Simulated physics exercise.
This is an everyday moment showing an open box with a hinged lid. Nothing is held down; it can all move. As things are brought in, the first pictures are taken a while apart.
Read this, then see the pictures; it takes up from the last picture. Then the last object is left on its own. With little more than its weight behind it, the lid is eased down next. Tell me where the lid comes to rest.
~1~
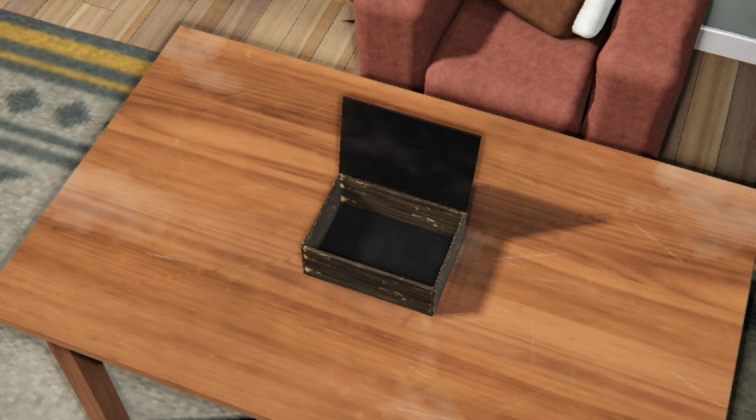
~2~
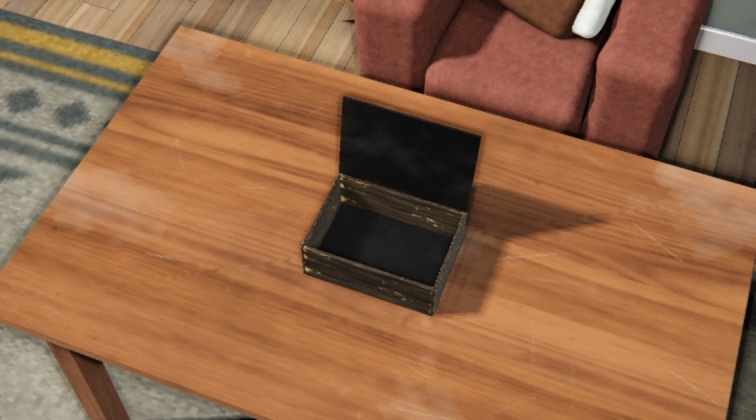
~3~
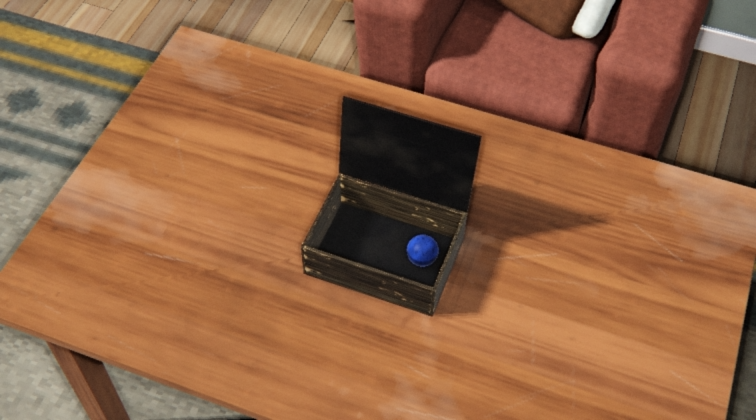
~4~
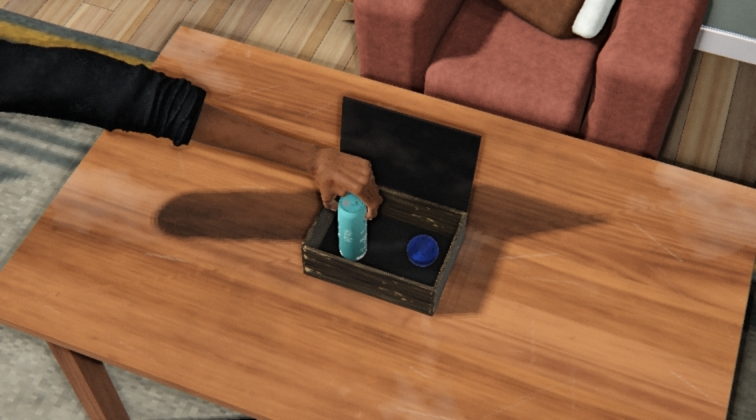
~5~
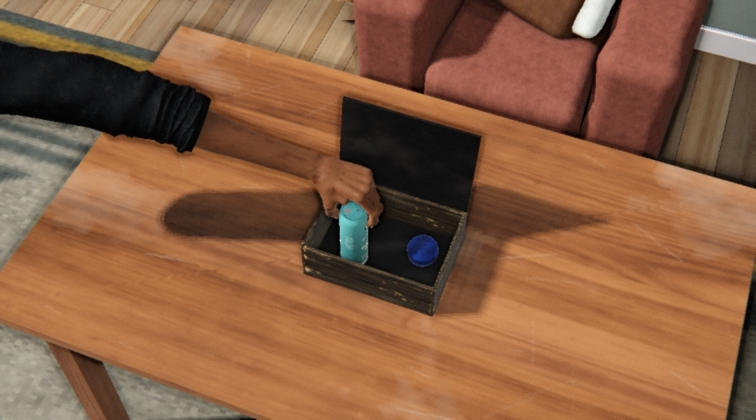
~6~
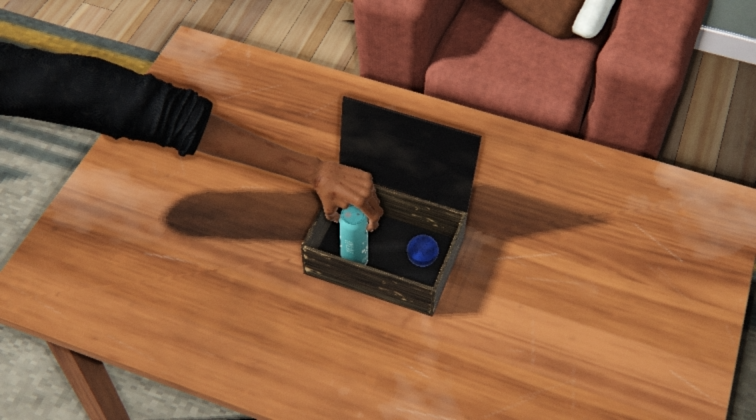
Short of the rim, with a gap left.
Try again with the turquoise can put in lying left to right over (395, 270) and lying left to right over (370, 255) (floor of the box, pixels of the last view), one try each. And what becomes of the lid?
First try: The lid comes down fully; second try: The lid comes down fully.
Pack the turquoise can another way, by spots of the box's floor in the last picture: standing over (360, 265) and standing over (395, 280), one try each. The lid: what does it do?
In the first case it gets propped open; in the second case it gets propped open.
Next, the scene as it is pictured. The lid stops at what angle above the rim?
Some 35 degrees above the rim, more or less.
Then, 1.10 s after the last picture, lid starting down.
Then, 1.50 s after the last picture, lid 66° above the rim.
Then, 1.80 s after the last picture, lid 45° above the rim.
At rest, lid 36° above the rim; both in place. Seen from the same camera at the end, turquoise can near (354, 239).
